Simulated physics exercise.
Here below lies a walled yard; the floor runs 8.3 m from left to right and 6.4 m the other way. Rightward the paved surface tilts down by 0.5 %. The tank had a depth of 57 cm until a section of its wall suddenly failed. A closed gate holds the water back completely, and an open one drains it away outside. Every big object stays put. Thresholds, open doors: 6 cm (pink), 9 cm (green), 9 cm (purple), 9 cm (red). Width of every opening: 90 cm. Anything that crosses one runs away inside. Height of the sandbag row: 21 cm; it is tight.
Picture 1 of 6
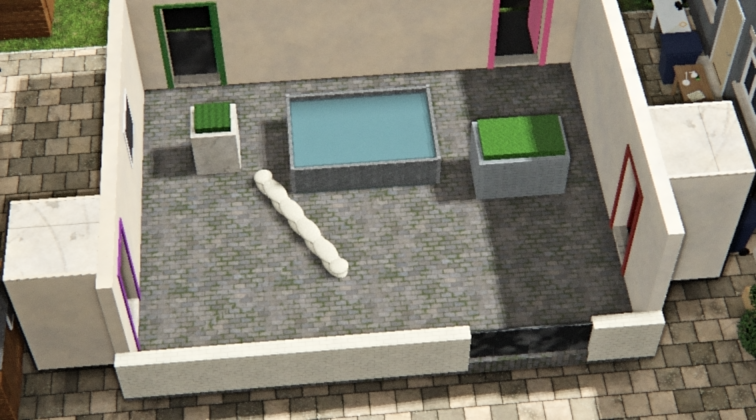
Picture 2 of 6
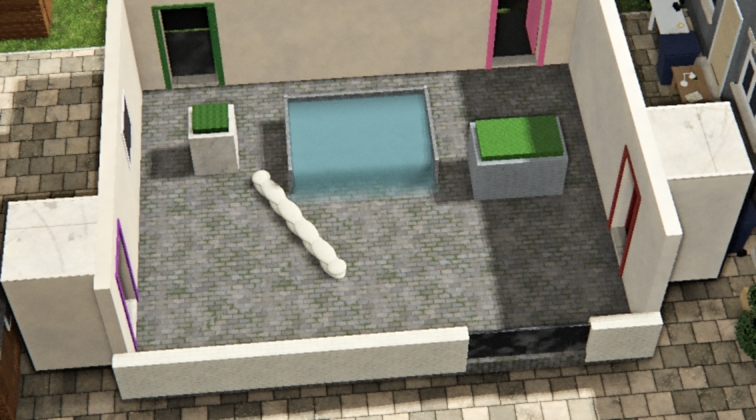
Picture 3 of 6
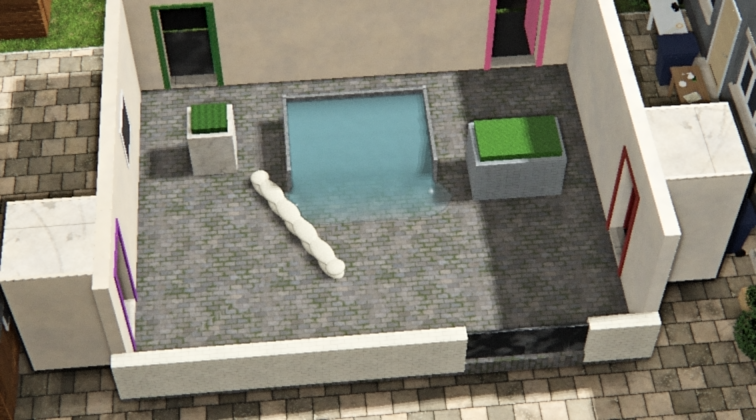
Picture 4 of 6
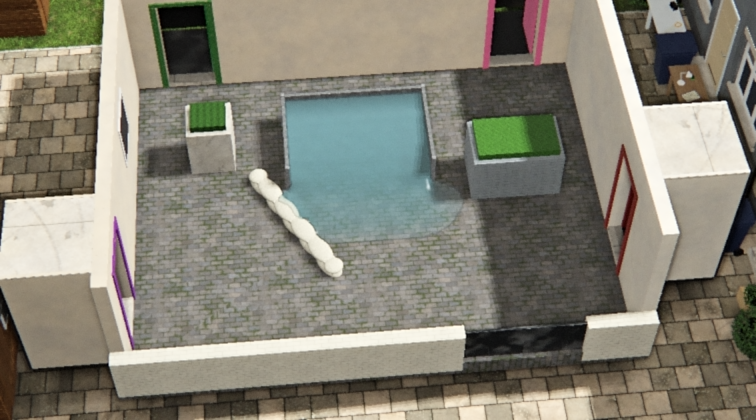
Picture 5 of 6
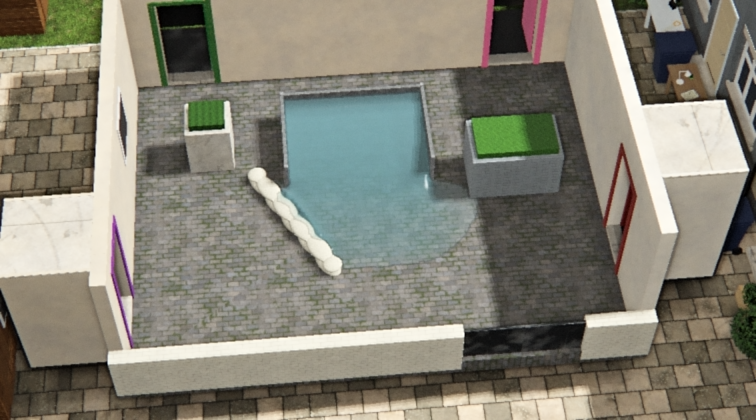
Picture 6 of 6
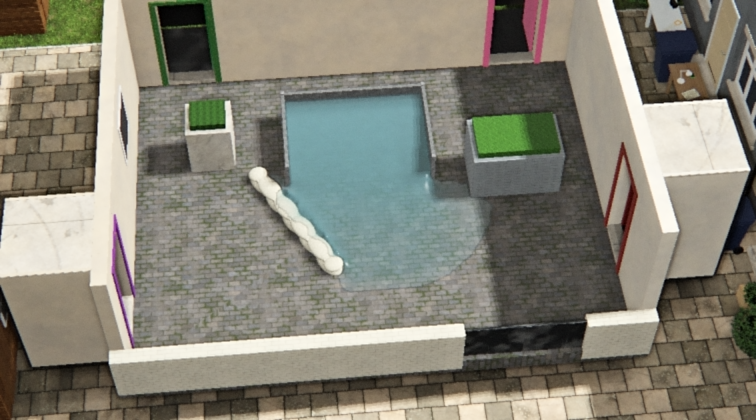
Water poured out of the front of a raised tank in a walled yard and spread across the paving in a rounded sheet, running along the white sandbag row on the left.
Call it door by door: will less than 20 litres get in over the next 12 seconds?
Pink door - no, 20 litres or more; green door - yes, less; purple door - yes, less; red door - no, 20 litres or more.
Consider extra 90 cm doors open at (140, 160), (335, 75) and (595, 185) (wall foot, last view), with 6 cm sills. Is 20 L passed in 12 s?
In that order: Short of it, short of it, beyond it.
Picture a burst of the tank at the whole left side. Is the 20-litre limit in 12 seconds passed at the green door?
Then: Green beyond it.
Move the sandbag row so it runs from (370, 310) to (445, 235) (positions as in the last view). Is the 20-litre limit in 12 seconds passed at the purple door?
Result at purple: Limit broken.
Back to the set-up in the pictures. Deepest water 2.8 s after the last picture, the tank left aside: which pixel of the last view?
Look at roughly (623, 336).
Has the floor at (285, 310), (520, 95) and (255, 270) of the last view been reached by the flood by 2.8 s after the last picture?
Soaked, untouched, untouched.
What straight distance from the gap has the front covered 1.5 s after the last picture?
5.0 m.
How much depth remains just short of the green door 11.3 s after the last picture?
The depth there is near 6.0 cm.
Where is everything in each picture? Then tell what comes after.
The tank at (362, 130) is whole and still, 57 cm deep, in the first picture.
The front is at (291, 198), 1.3 m from the gap at (364, 179); 0.5 m2 of floor is under water; 57 cm left at the back of the tank, in the second picture.
The front is at (447, 198), 1.5 m from the gap at (363, 181); 1.8 m2 of floor is under water; 57 cm left at the back of the tank, in the third picture.
Water pours out at (361, 180) and has run 1.8 m, to (457, 206); typically 11 cm deep outside, 56 cm at the tank's back, in the fourth picture.
Water pours out at (360, 179) and has run 2.1 m, to (471, 215); typically 9 cm deep outside, 48 cm at the tank's back, in the fifth picture.
The front is at (450, 268), 2.4 m from the gap at (361, 178); 6.0 m2 of floor is under water; 49 cm left at the back of the tank, in the sixth picture.
Then, 0.7 s after the last picture water covers 25 % of the floor and is deepest (43 cm) near (408, 352); pink door not reached, green door not reached, purple door not reached, red door not reached.
Then, 1.5 s after the last picture water covers 35 % of the floor and is deepest (36 cm) near (428, 341); pink door not reached, green door not reached, purple door not reached, red door not reached.
Then, 2.8 s after the last picture water covers 45 % of the floor and is deepest (38 cm) near (623, 336); pink door not reached, green door not reached, purple door not reached, red door 12 cm at the sill, 0 L in.
Then, 6.3 s after the last picture water covers 80 % of the floor and is deepest (21 cm) near (566, 63); pink door 11 cm at the sill, 18 L in, green door 1 cm at the sill, 0 L in, purple door 6 cm at the sill, 5 L in, red door 13 cm at the sill, 56 L in.
Then, 11.3 s after the last picture water covers 95 % of the floor and is deepest (10 cm) near (612, 336); pink door 6 cm at the sill, 50 L in, green door 6 cm at the sill, 0 L in, purple door 2 cm at the sill, 5 L in, red door 7 cm at the sill, 63 L in.
